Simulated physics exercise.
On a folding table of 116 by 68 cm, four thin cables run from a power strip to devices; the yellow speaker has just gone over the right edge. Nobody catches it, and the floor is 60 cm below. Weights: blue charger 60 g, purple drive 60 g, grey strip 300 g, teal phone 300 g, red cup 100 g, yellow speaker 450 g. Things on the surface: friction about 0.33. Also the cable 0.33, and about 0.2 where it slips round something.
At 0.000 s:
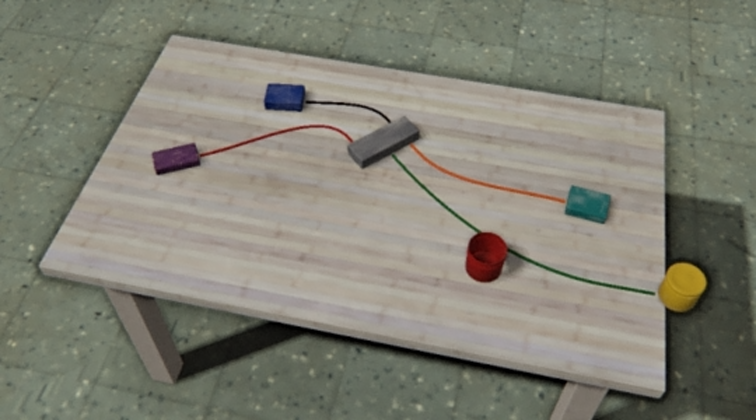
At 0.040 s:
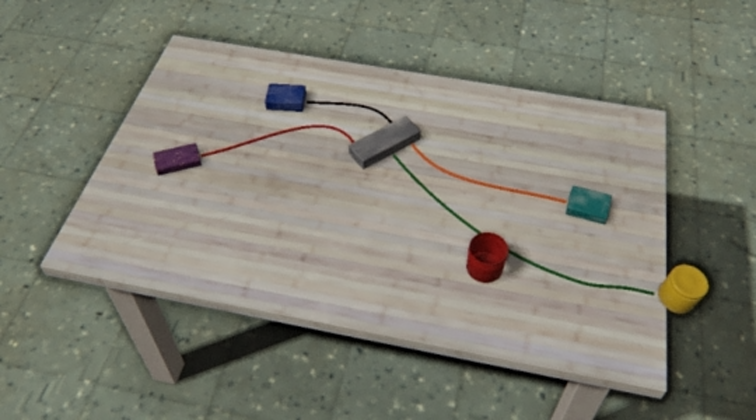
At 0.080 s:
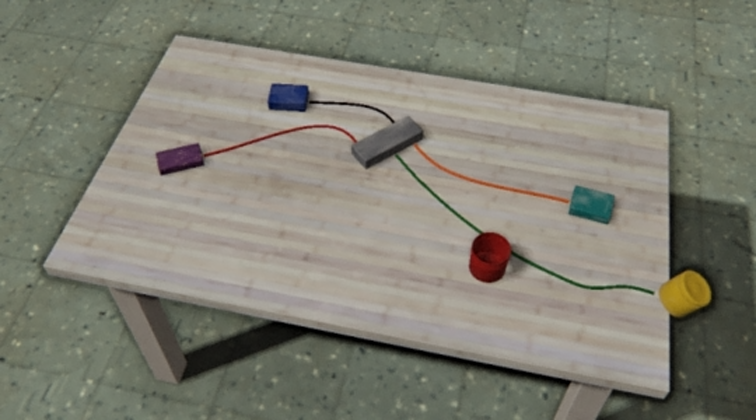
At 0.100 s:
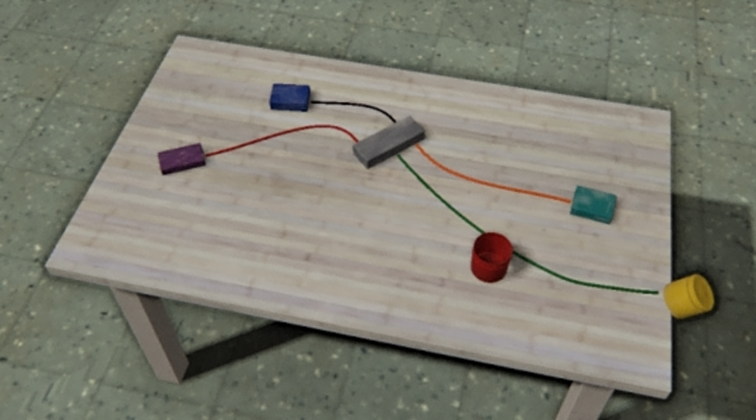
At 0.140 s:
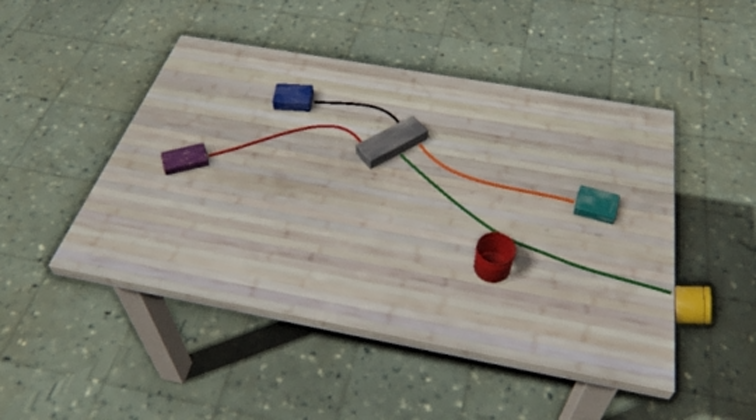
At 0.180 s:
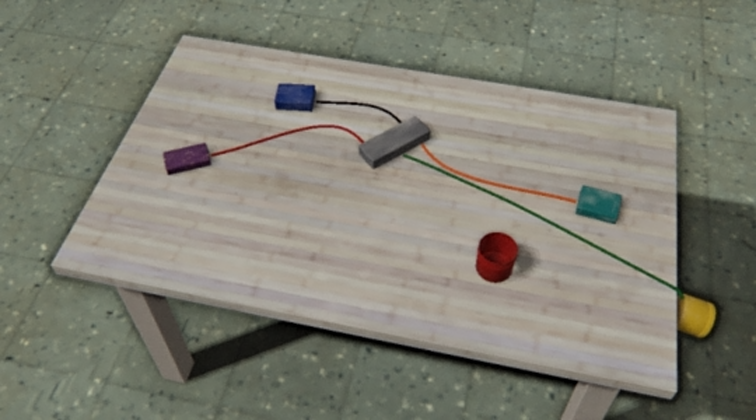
At first, a yellow cylinder sits at the right edge of a wooden table, tied by a curving green cable to a grey strip, with a red cup nearby. The cylinder tilts and drops slightly past the edge. The green cable then straightens into a taut line, while the cup stays put.
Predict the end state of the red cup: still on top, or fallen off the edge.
The red cup ends up still on top.
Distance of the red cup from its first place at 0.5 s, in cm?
Displacement: Approx. 0 cm.
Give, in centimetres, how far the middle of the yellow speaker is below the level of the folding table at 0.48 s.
Measured: Near 25 cm.
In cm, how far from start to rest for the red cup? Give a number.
It travels around 0 cm from start to rest.
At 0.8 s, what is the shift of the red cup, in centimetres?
It now lies roughly 0 centimetres from where it started.
After 0.5 s, the strip's end of the green cable at (487, 190); purple drive 22 cm off its start, grey strip 20 cm off its start, blue charger 15 cm off its start.
After 0.8 s, the strip's end of the green cable at (597, 229); grey strip 43 cm off its start, purple drive 41 cm off its start, blue charger 37 cm off its start.
After 1.1 s, the strip's end of the green cable at (637, 230); purple drive 59 cm off its start at (467, 201), grey strip 52 cm off its start at (634, 234), blue charger 47 cm off its start at (488, 172).
After 1.4 s, the strip's end of the green cable at (637, 230); purple drive 59 cm off its start, grey strip 52 cm off its start, blue charger 47 cm off its start.
After 2.6 s, the strip's end of the green cable at (637, 230); red cup 0 cm off its start at (498, 248), purple drive 59 cm off its start at (469, 201), grey strip 52 cm off its start at (634, 234), blue charger 47 cm off its start at (488, 172).
